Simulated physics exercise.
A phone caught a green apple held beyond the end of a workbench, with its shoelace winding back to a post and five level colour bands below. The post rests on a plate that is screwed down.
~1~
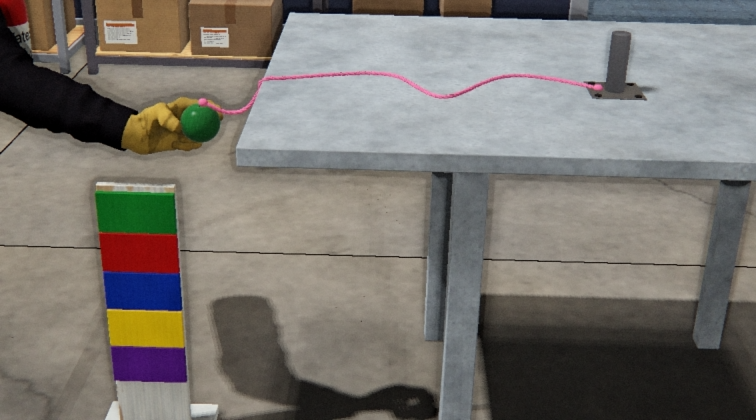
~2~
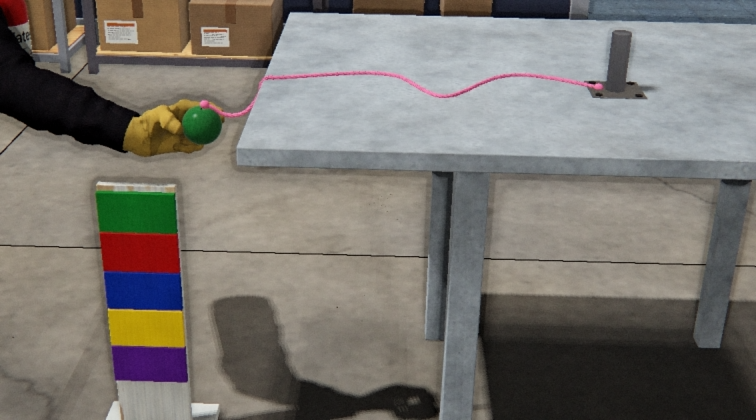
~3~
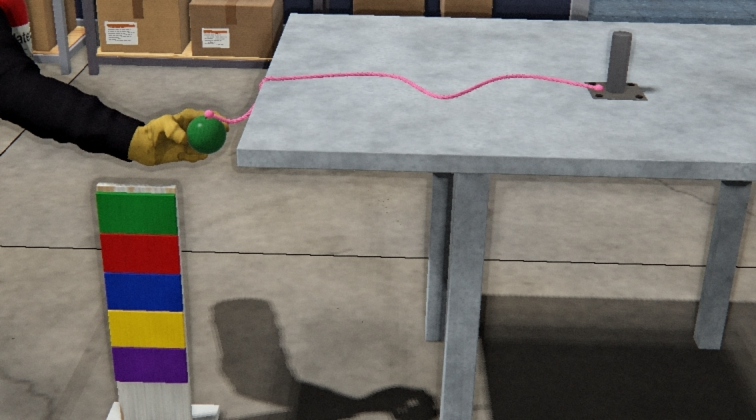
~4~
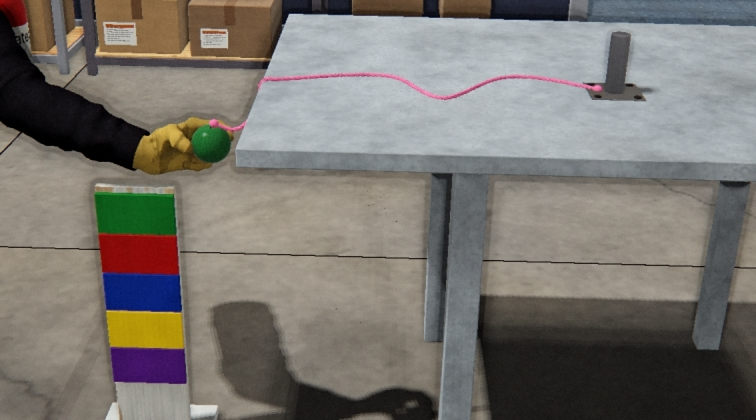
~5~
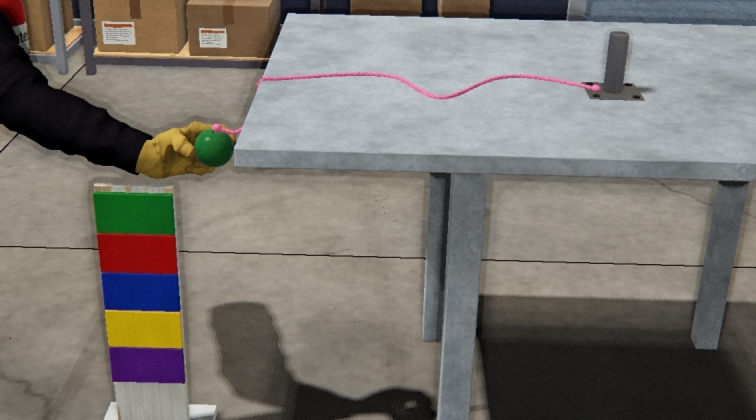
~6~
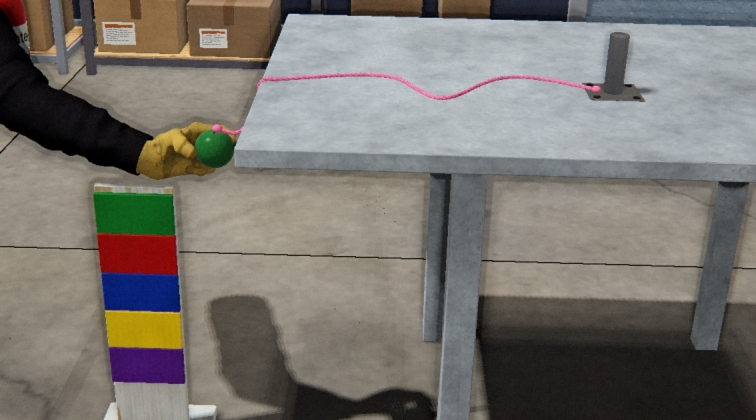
A gloved hand in a dark sleeve holds a round green object just off the left end of a grey workbench, seen from slightly above in a room with cardboard boxes behind. A pink cord winds across the top to an upright post, and a board below shows green, red, blue, yellow and purple bands. The hand lowers the object slightly, moving it a little right, then stays still.
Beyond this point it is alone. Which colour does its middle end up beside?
Red.
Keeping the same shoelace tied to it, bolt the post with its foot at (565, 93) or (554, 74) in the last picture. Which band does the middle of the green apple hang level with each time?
First try: Blue; second try: Blue.
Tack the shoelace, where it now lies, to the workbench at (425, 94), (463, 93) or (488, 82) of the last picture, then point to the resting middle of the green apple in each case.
Taking them in turn, I'd expect around (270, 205), (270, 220) and finally (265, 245).
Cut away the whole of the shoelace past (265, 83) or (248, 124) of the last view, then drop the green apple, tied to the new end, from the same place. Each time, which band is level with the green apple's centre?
Higher than all five; green.
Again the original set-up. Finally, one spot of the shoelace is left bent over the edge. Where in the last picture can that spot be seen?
It sits at about (338, 76).
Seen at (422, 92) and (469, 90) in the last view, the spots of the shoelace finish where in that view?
The first one ends up at (370, 83) and the second one at (436, 85).
Soon after, apple near (235, 241); level with red.
After that, apple near (302, 246); level with red.
And then, apple near (260, 249); level with red.
In the end, apple near (260, 249); level with red. Its centre hangs level with the red band.
